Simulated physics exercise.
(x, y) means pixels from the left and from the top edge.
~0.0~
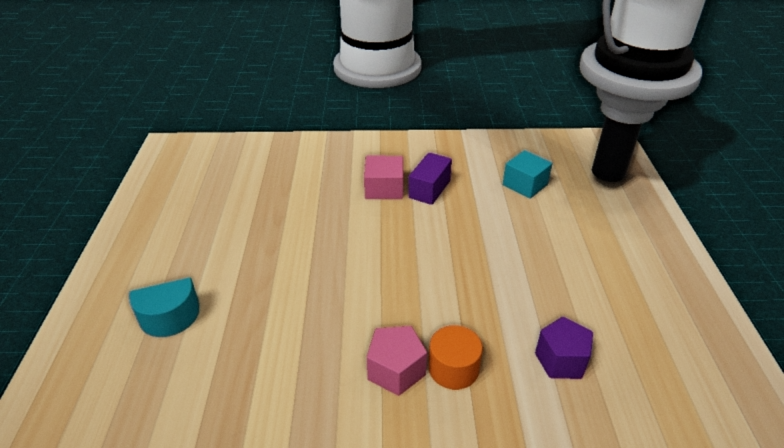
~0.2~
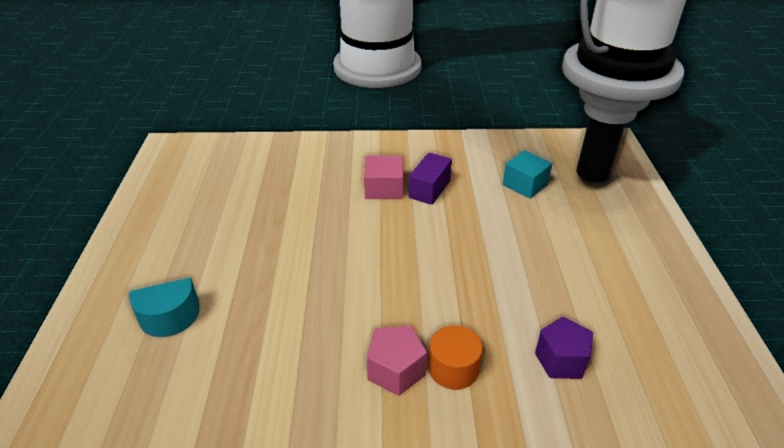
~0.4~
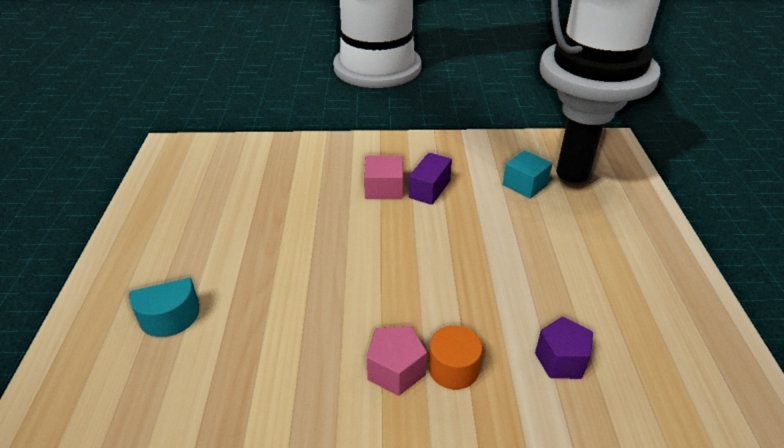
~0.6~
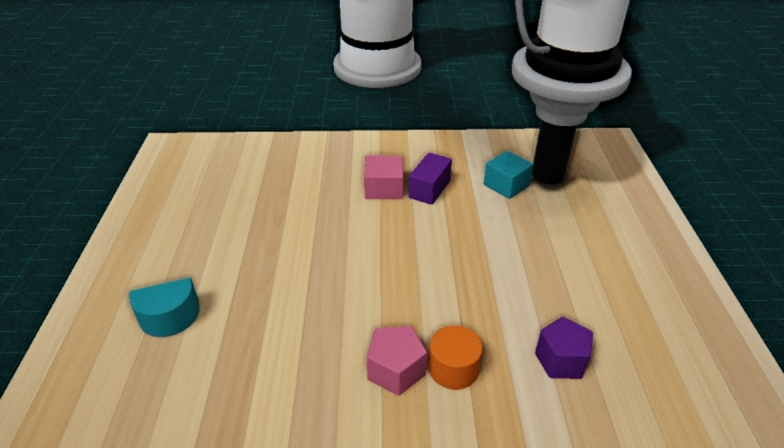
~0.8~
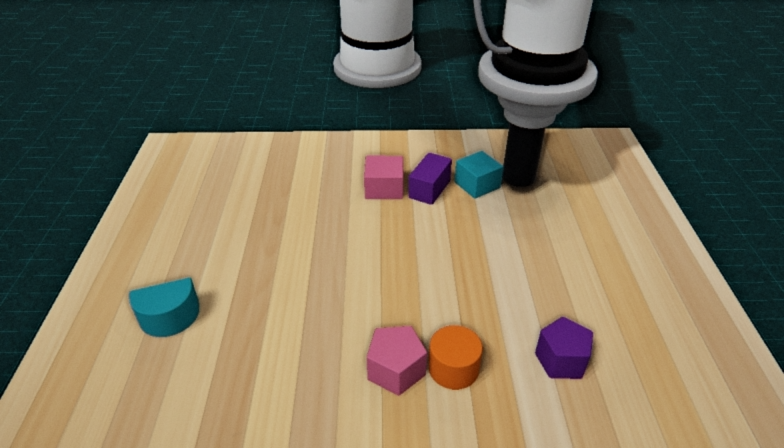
The video shows a robotic arm with a black stick moving left across a wooden board scattered with coloured blocks. The stick reaches a turquoise block and pushes it left, closer to a purple block beside a pink one.
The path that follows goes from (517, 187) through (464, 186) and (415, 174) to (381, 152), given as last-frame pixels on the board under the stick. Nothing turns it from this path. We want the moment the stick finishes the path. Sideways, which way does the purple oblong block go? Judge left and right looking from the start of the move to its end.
The left-hand side.
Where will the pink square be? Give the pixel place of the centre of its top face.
That would be at about pixel (308, 168).
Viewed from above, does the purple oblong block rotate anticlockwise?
I expect so.
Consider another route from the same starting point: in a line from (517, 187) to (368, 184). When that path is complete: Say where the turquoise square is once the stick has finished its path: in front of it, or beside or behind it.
I'd say it is still being pushed.
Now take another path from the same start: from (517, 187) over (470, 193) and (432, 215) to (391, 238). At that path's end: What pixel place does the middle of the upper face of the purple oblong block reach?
The purple oblong block ends near (393, 161).
On the path given first. One third of the way, stick (464, 177); pink square (367, 165); purple oblong block (400, 162), turned 30° anticlockwise; turquoise square (430, 157), turned 30° clockwise.
Two thirds of the way, stick (415, 164); pink square (320, 165), turned 20° anticlockwise; purple oblong block (351, 158), turned 45° anticlockwise; turquoise square (378, 148), turned 15° clockwise.
At the end, stick (381, 143); pink square (308, 168), turned 45° anticlockwise; purple oblong block (334, 154), turned 75° anticlockwise; turquoise square (343, 135), turned 20° anticlockwise.
